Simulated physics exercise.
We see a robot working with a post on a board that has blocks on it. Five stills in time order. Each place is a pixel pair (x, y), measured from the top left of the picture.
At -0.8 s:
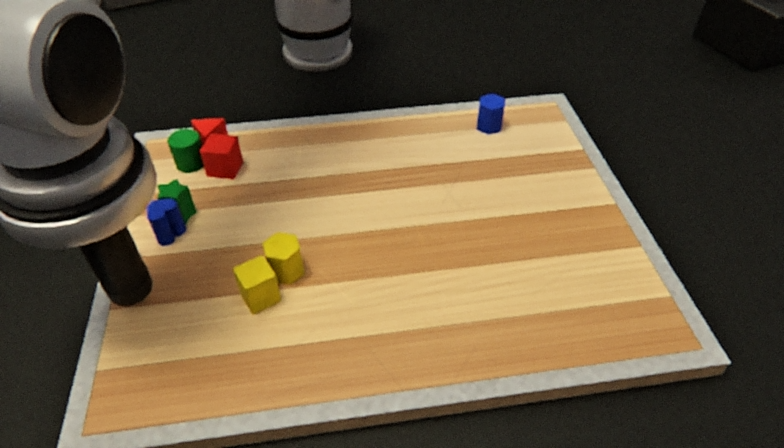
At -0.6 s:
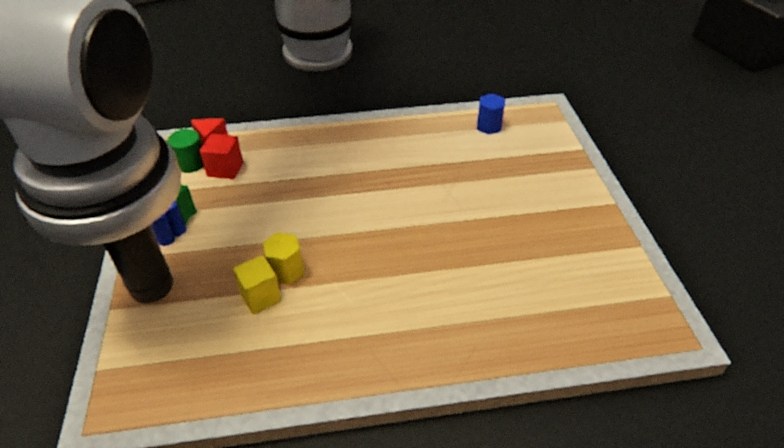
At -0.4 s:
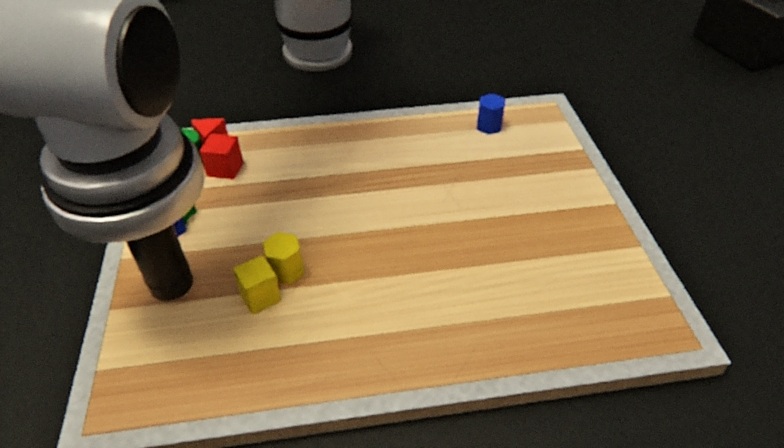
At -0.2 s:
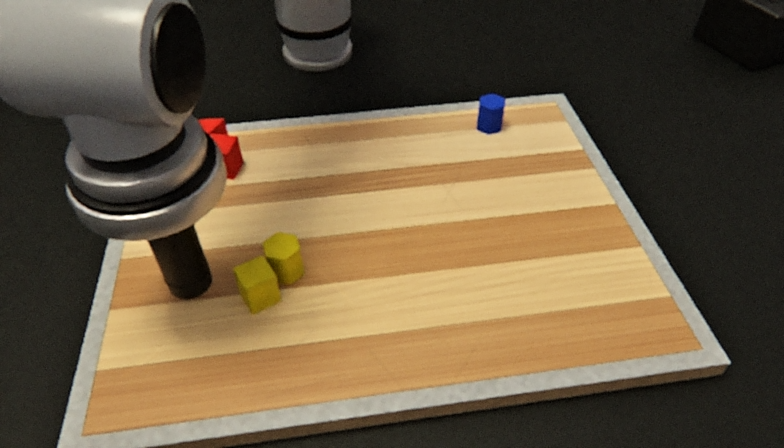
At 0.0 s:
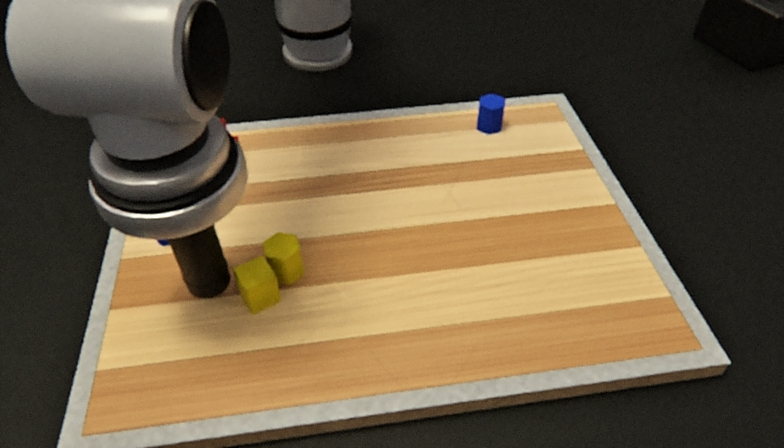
We see a robot arm with a dark post over a striped wooden board holding small red, green, blue and yellow blocks; the post moves steadily right toward two yellow blocks, which stay in place.
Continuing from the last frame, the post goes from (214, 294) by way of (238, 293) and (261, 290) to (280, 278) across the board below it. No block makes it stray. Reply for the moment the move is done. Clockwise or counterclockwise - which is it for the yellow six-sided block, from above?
It swings round anticlockwise.
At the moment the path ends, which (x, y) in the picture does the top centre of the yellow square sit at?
(297, 275)
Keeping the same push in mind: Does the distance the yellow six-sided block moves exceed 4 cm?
No, that is not what happens.
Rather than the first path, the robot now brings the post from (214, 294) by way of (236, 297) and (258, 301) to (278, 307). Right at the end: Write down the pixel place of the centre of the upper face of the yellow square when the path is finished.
When the path ends, it will be at (316, 284).
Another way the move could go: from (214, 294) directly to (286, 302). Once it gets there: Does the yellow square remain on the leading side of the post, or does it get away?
The post keeps it before itself.
On the path given first. Halfway along, post at (247, 280); yellow square at (282, 276), turned 20° clockwise; yellow six-sided block at (286, 243), turned 10° anticlockwise.
At the end, post at (277, 266); yellow square at (297, 275), turned 60° clockwise; yellow six-sided block at (302, 230), turned 25° anticlockwise.
